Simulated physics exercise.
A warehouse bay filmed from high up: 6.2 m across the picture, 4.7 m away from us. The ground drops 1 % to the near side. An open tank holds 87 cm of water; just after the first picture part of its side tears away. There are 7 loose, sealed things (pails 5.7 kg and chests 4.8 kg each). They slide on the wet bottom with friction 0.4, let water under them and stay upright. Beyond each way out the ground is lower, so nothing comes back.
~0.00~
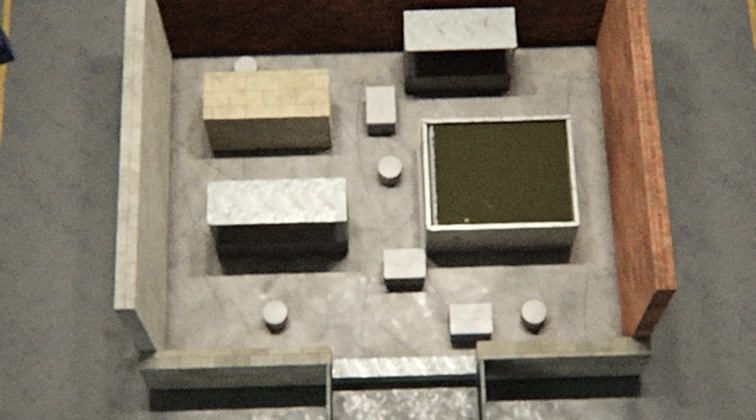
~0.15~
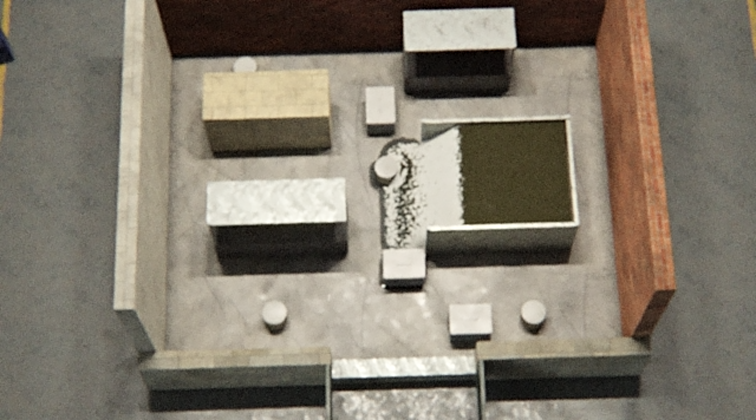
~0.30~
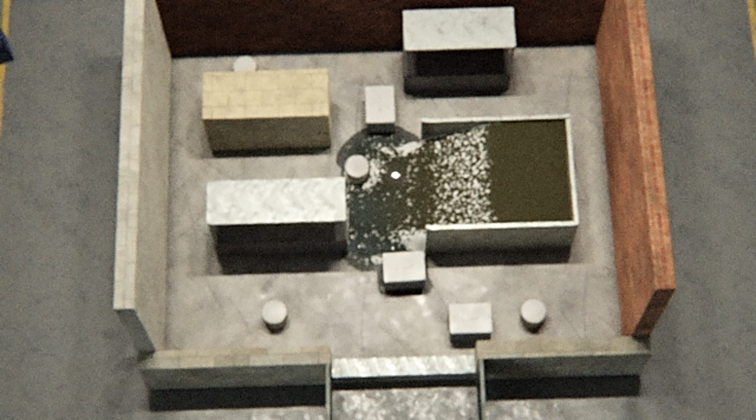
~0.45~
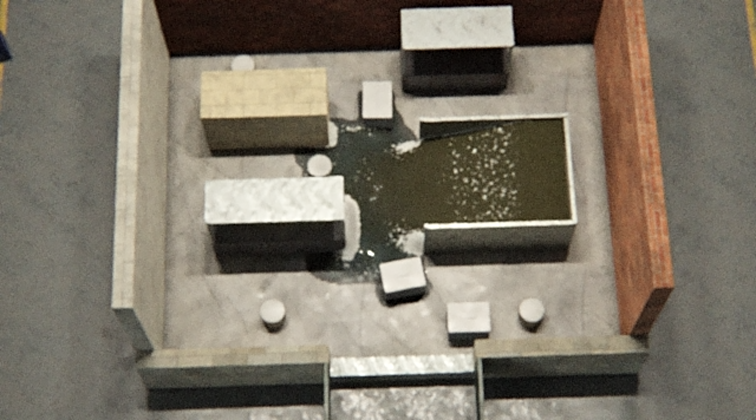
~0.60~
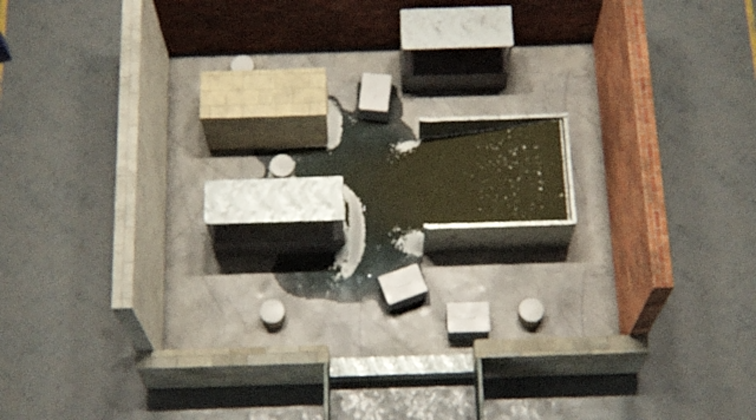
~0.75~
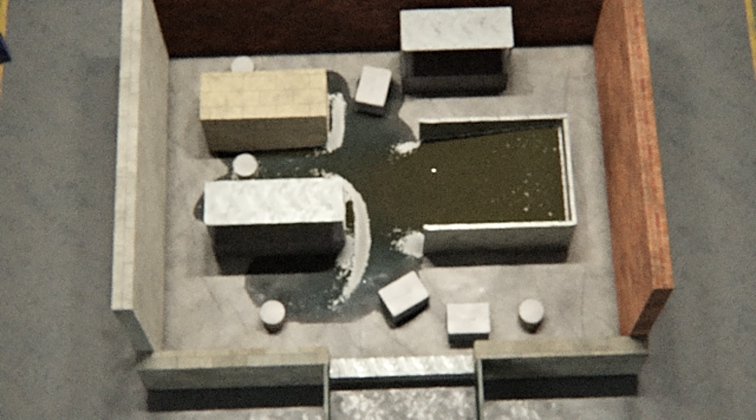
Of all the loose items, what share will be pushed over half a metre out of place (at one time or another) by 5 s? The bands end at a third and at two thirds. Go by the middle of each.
That comes to at least two thirds.
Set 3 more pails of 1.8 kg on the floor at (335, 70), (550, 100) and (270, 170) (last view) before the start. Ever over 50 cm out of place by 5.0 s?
In turn: Over, less, more.
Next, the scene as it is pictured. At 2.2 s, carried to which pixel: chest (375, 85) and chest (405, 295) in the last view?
Around (378, 56) and (431, 310).
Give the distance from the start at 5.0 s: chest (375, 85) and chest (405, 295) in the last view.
In that order: 80 cm, 140 cm.
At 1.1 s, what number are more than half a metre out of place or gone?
3 of them.
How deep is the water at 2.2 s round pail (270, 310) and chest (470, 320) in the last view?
Roughly 35 and 0 cm.
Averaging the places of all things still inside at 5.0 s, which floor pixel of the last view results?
Around (423, 228).
After 1.1 s 3 of 7 are over 50 cm from their spots; 1 afloat.
After 2.2 s 4 of 7 are over 50 cm from their spots; 2 afloat.
After 3.5 s 2 of 7 are over 50 cm from their spots; 4 afloat.
After 5.0 s 5 of 7 are over 50 cm from their spots, and 6 have been at some point; 6 afloat.
